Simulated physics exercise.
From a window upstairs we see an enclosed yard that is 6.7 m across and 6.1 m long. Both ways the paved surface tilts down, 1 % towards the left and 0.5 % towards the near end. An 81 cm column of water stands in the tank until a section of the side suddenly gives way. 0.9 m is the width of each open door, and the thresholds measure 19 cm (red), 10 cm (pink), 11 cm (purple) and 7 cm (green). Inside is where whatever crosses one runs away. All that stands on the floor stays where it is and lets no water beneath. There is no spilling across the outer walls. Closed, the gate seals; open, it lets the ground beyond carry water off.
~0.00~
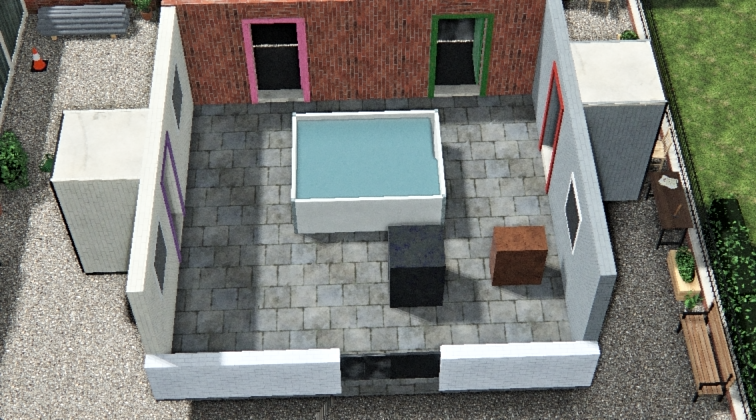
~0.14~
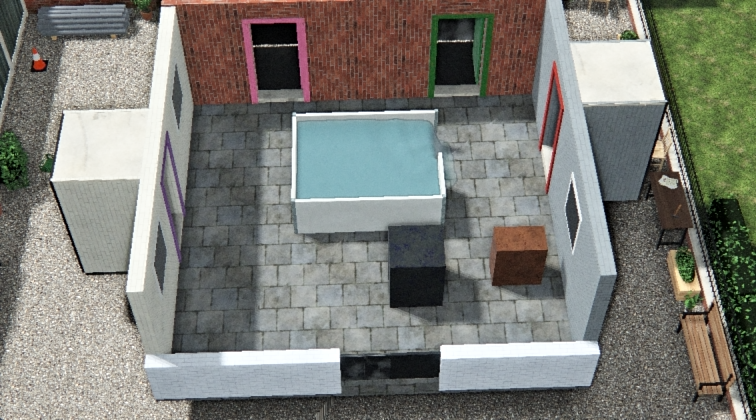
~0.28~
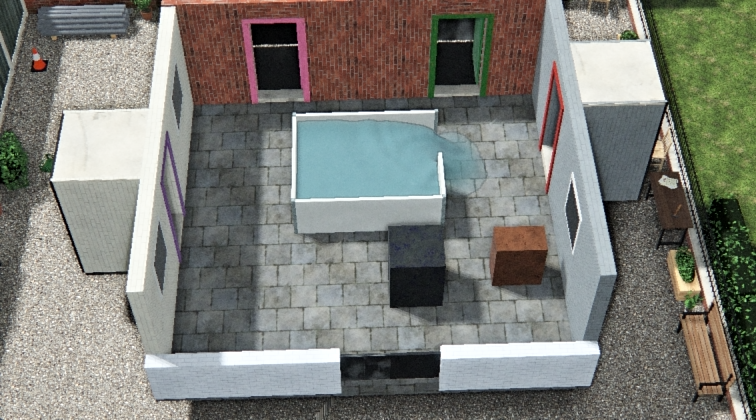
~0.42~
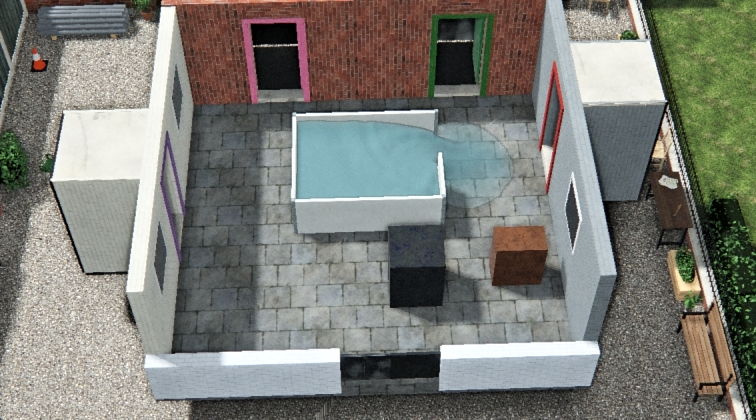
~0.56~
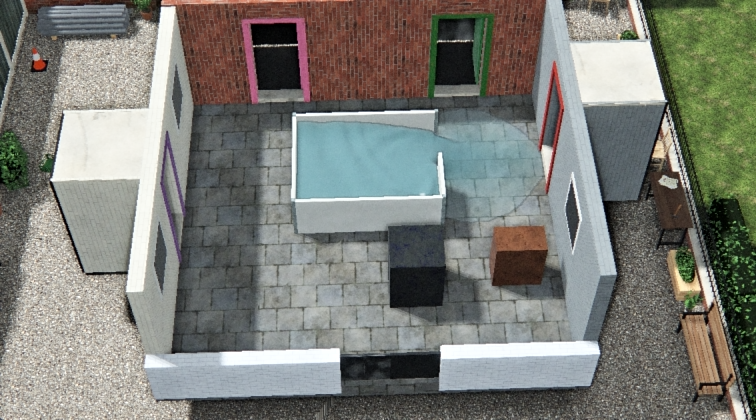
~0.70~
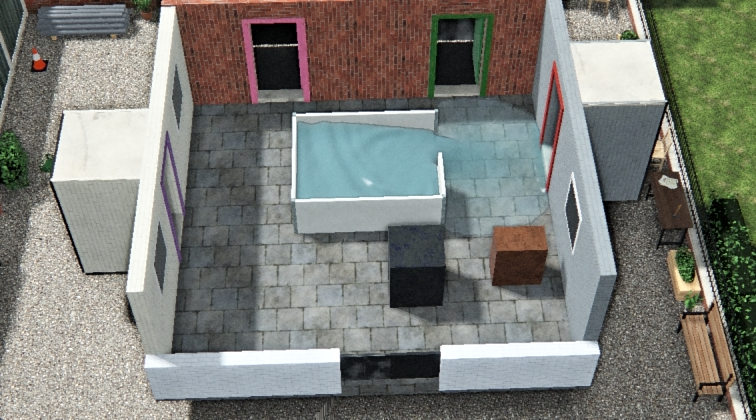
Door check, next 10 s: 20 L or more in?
The red door overtops the limit; the pink door remains shy of the limit; the purple door remains shy of the limit; the green door overtops the limit.
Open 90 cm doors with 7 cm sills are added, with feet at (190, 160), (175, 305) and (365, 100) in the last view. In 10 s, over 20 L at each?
More, more, less.
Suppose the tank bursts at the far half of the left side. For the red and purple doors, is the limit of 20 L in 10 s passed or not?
Outcome at red: Not exceeded; outcome at purple: Exceeded.
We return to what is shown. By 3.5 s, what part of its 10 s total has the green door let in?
30 per cent, roughly.
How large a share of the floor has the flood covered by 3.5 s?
Close to 45 in a hundred.
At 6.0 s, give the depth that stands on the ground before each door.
Readings (cm): Red = 20; pink = 2; purple = 6; green = 15.
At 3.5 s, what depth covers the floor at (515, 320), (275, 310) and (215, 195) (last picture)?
Around 2 cm, 0 cm and 0 cm, in the order given.
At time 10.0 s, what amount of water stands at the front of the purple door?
9.5 cm.
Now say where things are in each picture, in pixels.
Still water, 81 cm deep, in the tank at (367, 158), in the first frame.
The front is at (447, 185), 0.6 m from the gap at (435, 155); 0.2 m2 of floor is under water; 81 cm left at the back of the tank, in the second frame.
Water pours out at (435, 156) and has run 0.9 m, to (479, 182); typically 12 cm deep outside, 81 cm at the tank's back, in the third frame.
Water pours out at (435, 157) and has run 1.4 m, to (510, 171); typically 8 cm deep outside, 81 cm at the tank's back, in the fourth frame.
The front is at (542, 170), 2.0 m from the gap at (435, 156); 3.8 m2 of floor is under water; 81 cm left at the back of the tank, in the fifth frame.
The front is at (534, 120), 2.2 m from the gap at (435, 156); 5.2 m2 of floor is under water; 79 cm left at the back of the tank, in the sixth frame.
After 1.4 s water covers 20 % of the floor and is deepest (52 cm) near (525, 99); red door 40 cm at the sill, 64 L in, pink door not reached, purple door not reached, green door 10 cm at the sill, 1 L in.
After 2.2 s water covers 25 % of the floor and is deepest (46 cm) near (534, 155); red door 41 cm at the sill, 171 L in, pink door not reached, purple door not reached, green door 19 cm at the sill, 22 L in.
After 3.5 s water covers 45 % of the floor and is deepest (30 cm) near (506, 100); red door 29 cm at the sill, 280 L in, pink door 3 cm at the sill, 0 L in, purple door not reached, green door 15 cm at the sill, 74 L in.
After 6.0 s water covers 90 % of the floor and is deepest (22 cm) near (529, 257); red door 20 cm at the sill, 330 L in, pink door 2 cm at the sill, 0 L in, purple door 6 cm at the sill, 0 L in, green door 15 cm at the sill, 177 L in.
After 10.0 s water covers 95 % of the floor and is deepest (16 cm) near (170, 378); red door 11 cm at the sill, 332 L in, pink door 9 cm at the sill, 1 L in, purple door 10 cm at the sill, 2 L in, green door 10 cm at the sill, 242 L in.
